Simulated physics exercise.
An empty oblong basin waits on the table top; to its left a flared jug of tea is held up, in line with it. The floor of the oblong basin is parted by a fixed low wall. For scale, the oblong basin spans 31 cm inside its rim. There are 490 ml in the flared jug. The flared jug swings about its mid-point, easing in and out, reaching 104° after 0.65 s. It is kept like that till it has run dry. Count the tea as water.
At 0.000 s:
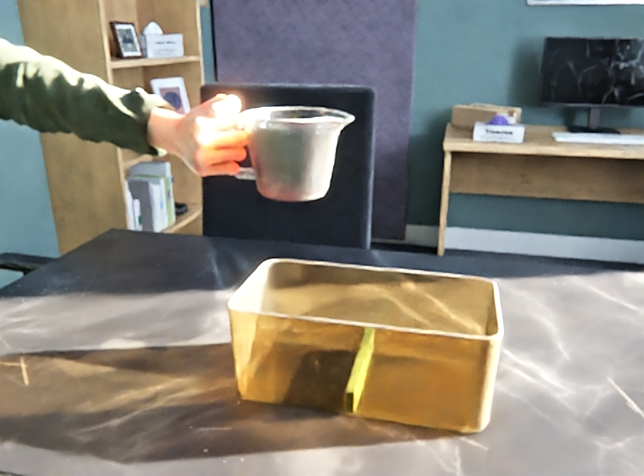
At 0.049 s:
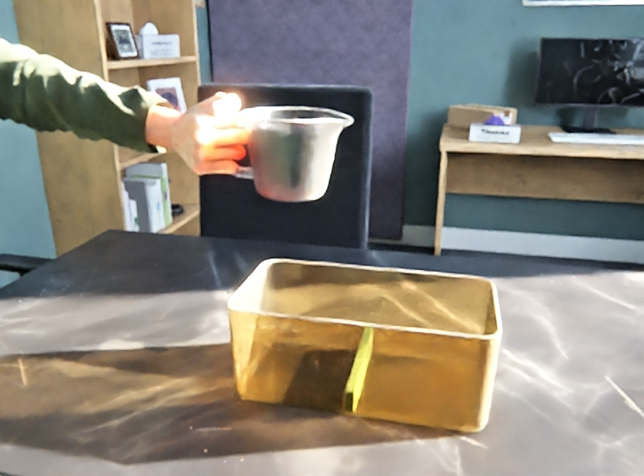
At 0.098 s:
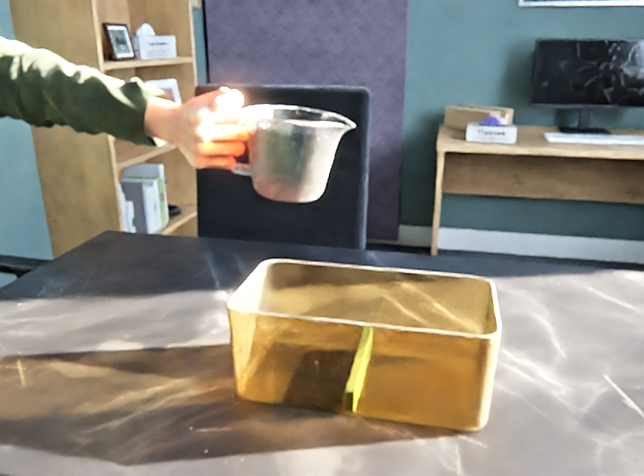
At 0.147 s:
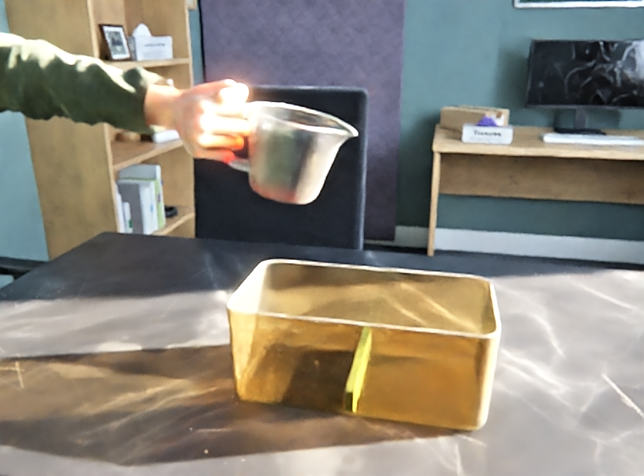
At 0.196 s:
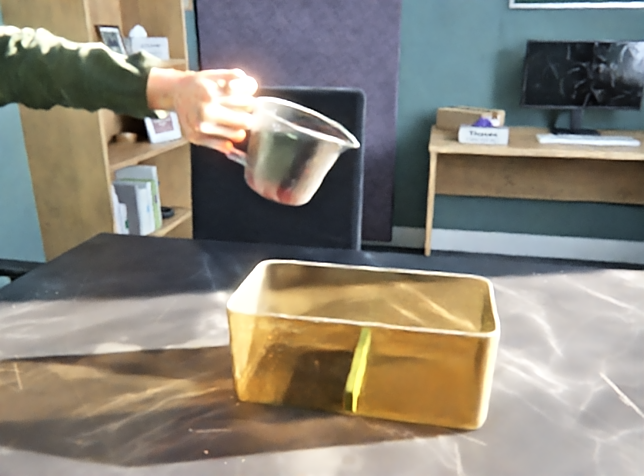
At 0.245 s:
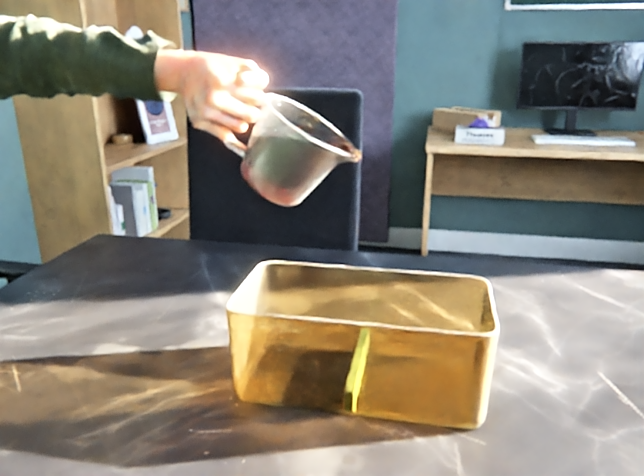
The video shows a hand in a dark green sleeve holding a metallic-looking jug above and beside an empty, yellowish oblong basin on a dark table. The hand gradually tilts the jug to the right, lowering its spout above the basin.
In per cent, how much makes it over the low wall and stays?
Roughly 86 per cent is past the wall.
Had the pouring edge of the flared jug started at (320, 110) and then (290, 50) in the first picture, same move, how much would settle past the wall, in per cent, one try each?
In turn about 60 and 30 per cent.
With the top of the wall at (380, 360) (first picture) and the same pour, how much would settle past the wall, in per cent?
Then about 75 per cent.
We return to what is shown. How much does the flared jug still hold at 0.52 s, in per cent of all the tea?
Near 38 in a hundred.
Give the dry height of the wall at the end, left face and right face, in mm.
Left about 26 mm, right about 10 mm.
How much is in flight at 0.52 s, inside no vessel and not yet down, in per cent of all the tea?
Near 36 in a hundred.
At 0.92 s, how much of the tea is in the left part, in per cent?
About 10 per cent.
Then, 0.52 s in, the tilt is 93° and 39 per cent is still to pour, 0 is left of the wall and 25 right of it.
Then, 0.72 s in, the tilt is 104° and 4 per cent is still to pour, 5 is left of the wall and 79 right of it.
Then, 0.92 s in, the tilt is 104° and 0 per cent is still to pour, 10 is left of the wall and 87 right of it.
Then, 1.15 s in, the tilt is 104° and 0 per cent is still to pour, 11 is left of the wall and 86 right of it.
Finally, 11 per cent lies left of the wall, 86 right of it and 2 outside.
